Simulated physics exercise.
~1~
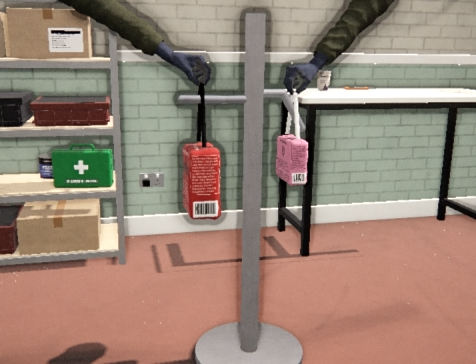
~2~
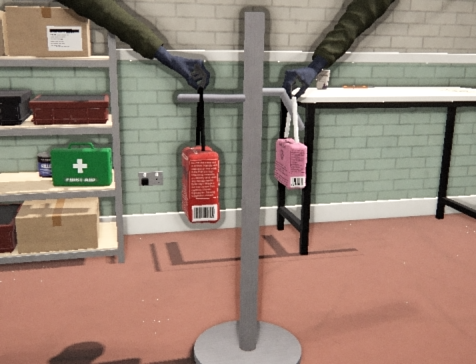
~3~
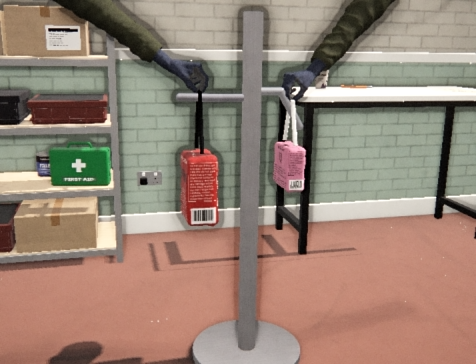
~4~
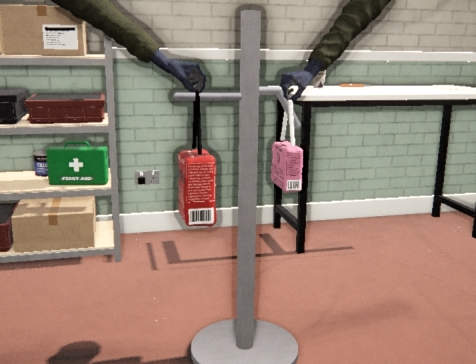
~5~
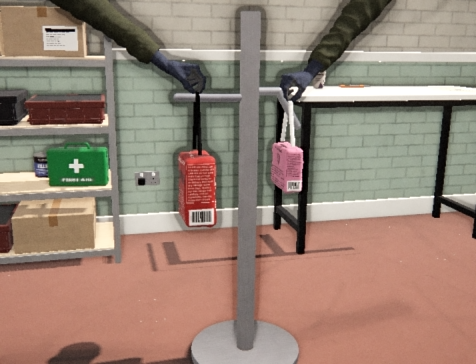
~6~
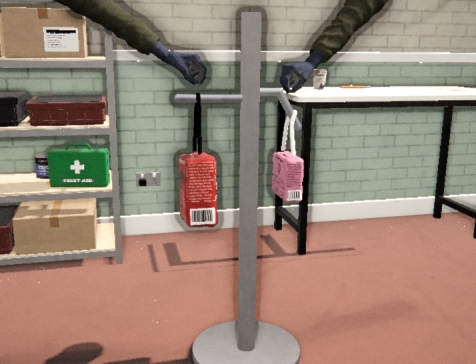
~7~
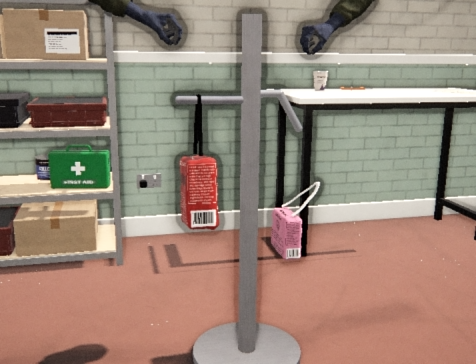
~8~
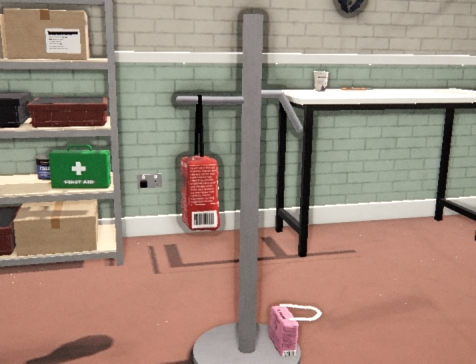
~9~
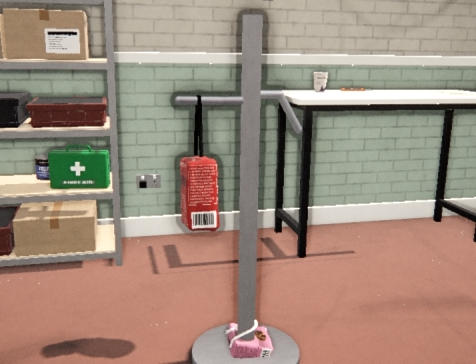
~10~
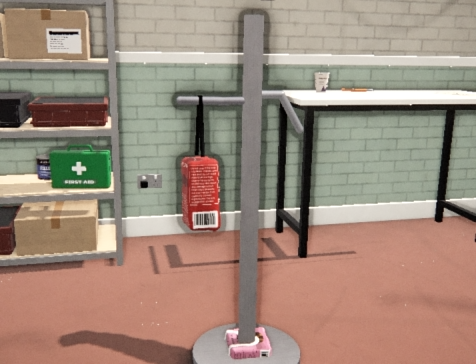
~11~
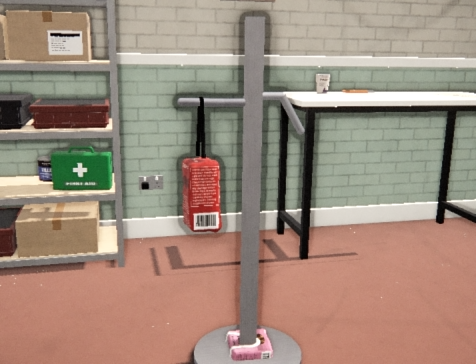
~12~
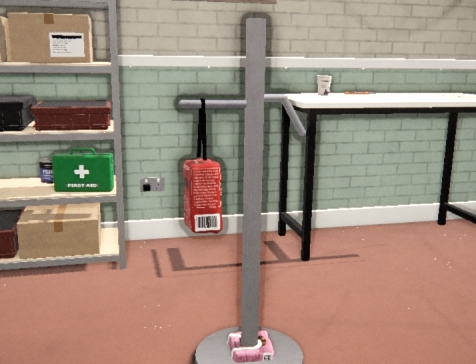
To begin with, two gloved hands hold a red sack and a pink pouch by their loops at the pegs on either side of a grey post, with shelves on the left and a table on the right. The hands lower both items slightly, then let go and draw back out of view. The red sack stays hanging from the left peg. The pink pouch slips off the right peg, drops to the base of the post and tips over. It ends lying on the round base, while the red sack still hangs above.
